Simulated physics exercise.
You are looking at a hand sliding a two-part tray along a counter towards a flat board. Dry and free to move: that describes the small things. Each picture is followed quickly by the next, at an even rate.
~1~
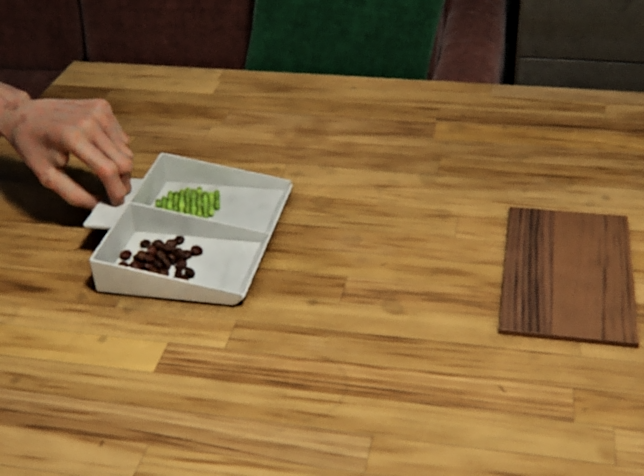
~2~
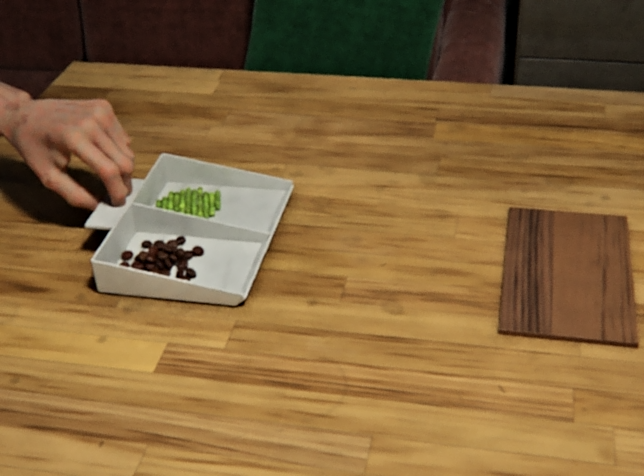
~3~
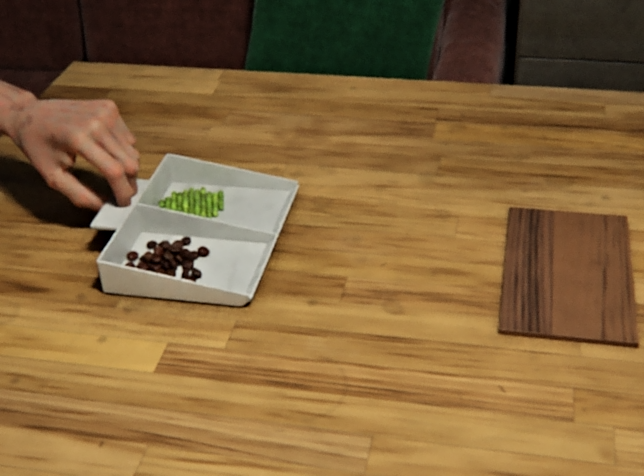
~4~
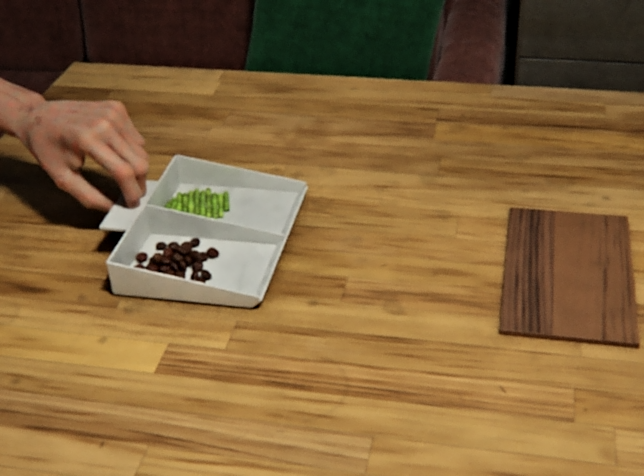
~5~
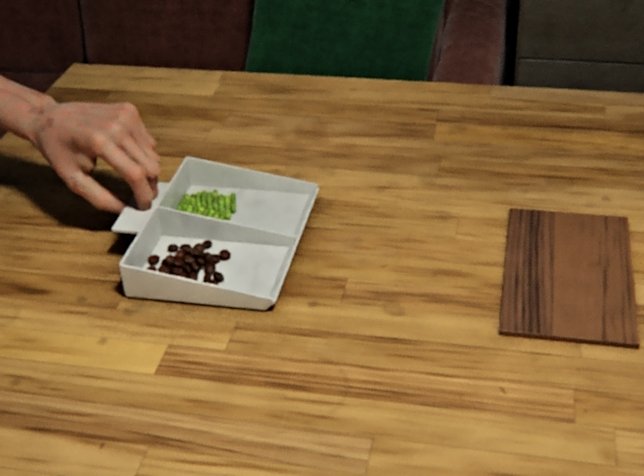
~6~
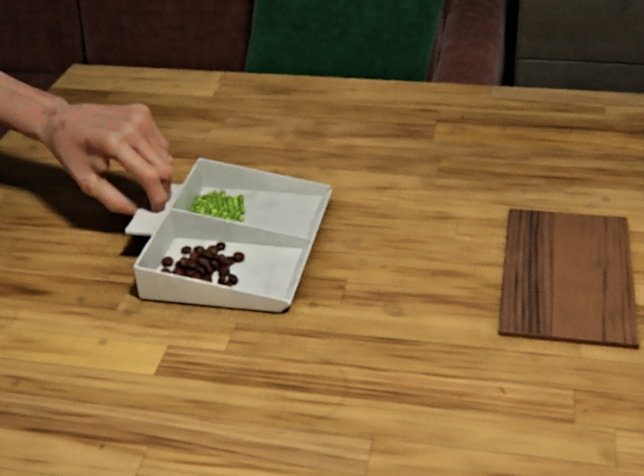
A hand slides a white two-part tray of green and brown pieces slowly rightward across a wooden counter.
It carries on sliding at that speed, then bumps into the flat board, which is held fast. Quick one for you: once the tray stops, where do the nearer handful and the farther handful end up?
Once it stops, the nearer handful is still in the tray, the farther handful is still in the tray.
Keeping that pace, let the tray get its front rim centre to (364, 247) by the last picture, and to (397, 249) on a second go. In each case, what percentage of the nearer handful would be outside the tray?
About 0 % the first time, about 0 % the second.
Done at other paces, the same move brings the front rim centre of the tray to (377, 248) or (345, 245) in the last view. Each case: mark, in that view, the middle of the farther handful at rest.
It would come to rest near (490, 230) the first time and near (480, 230) the second.
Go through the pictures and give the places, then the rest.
In the first picture, front rim near (269, 236), at rest; flat board near (568, 301); nearer handful near (158, 262), some flat chocolate drops; farther handful near (188, 204), many dried peas.
In the second picture, front rim near (271, 237), hardly any of the way covered; farther handful near (188, 205).
In the third picture, front rim near (276, 237), hardly any of the way covered; nearer handful near (164, 263).
In the fourth picture, front rim near (286, 238), a little of the way covered; farther handful near (197, 206).
In the fifth picture, front rim near (298, 240), a little of the way covered; nearer handful near (186, 266).
In the sixth picture, front rim near (312, 242), near a quarter of the way covered; flat board near (568, 302); nearer handful near (200, 268); farther handful near (216, 209).
Then, 0.34 s on from there, tray still sliding, front rim near (401, 250); nearer handful all inside; farther handful all inside.
Then, 0.78 s on from there, tray stopped at the flat board; nearer handful all inside; farther handful all inside.
Then, 0.99 s on from there, tray stopped at the flat board; nearer handful all inside; farther handful all inside, moved towards the front rim.
In the end, tray stopped at the flat board; nearer handful all inside; farther handful all inside, moved towards the front rim.
